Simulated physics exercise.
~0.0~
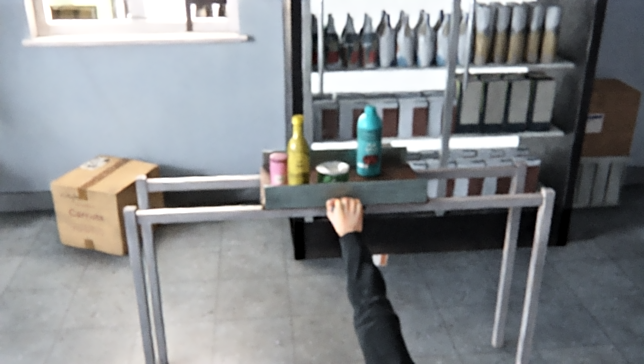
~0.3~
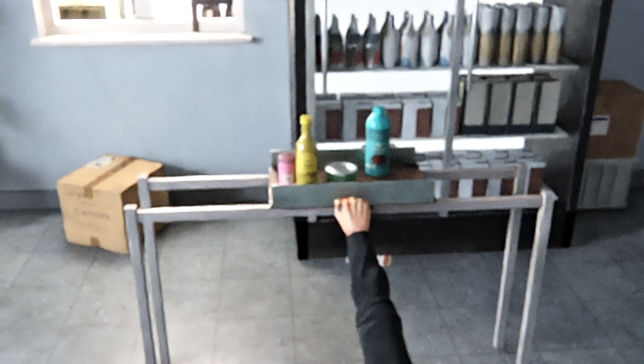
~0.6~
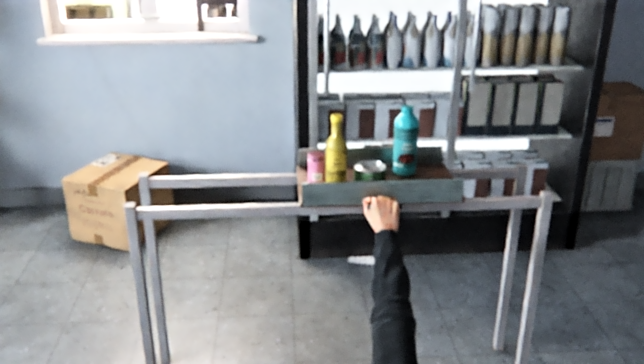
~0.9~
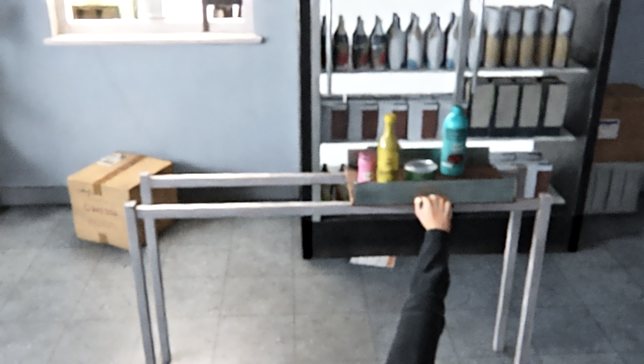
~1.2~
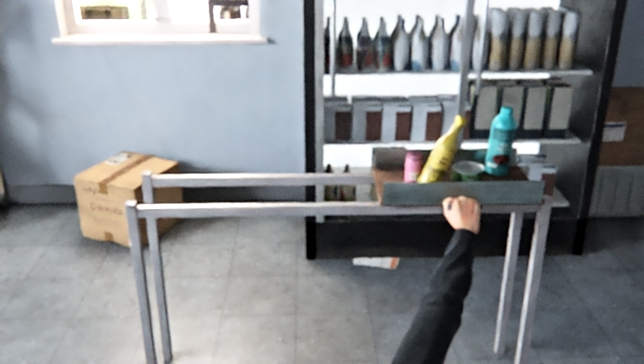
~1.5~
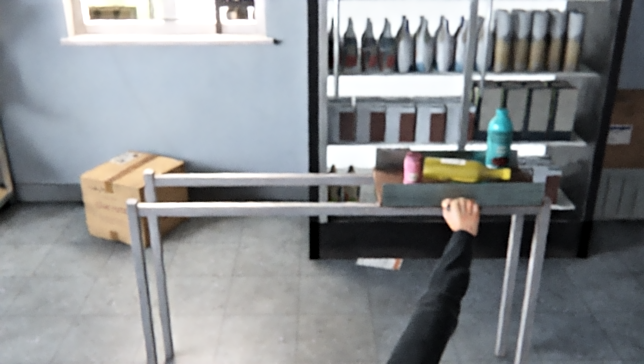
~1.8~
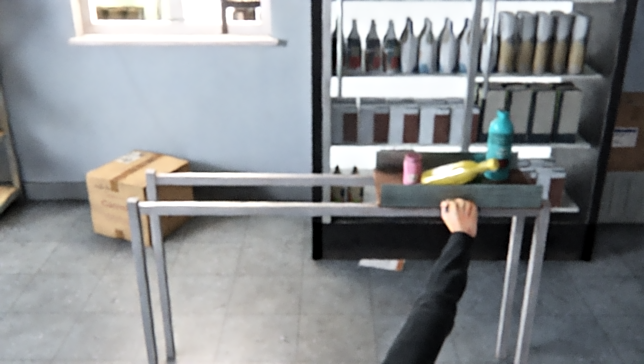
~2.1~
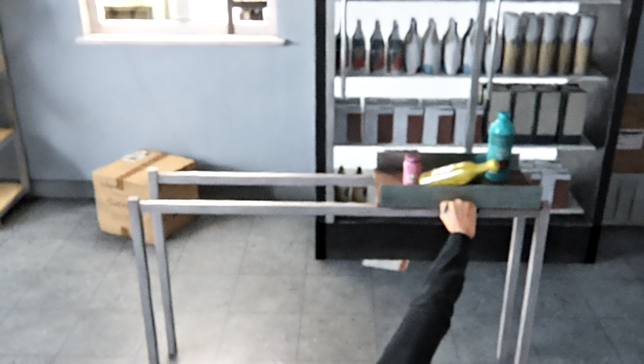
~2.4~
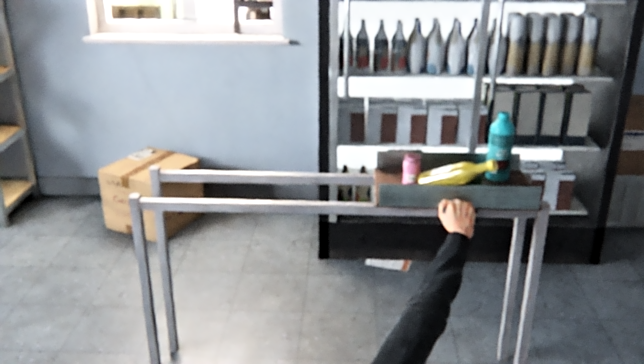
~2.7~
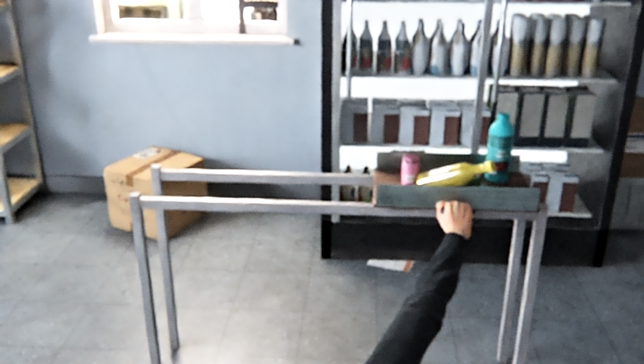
A yellow bottle toppled onto its side as a hand slid a tray along two rails to the right until it stopped, while the turquoise bottle and pink shaker stayed upright and everything ended up still on the tray.
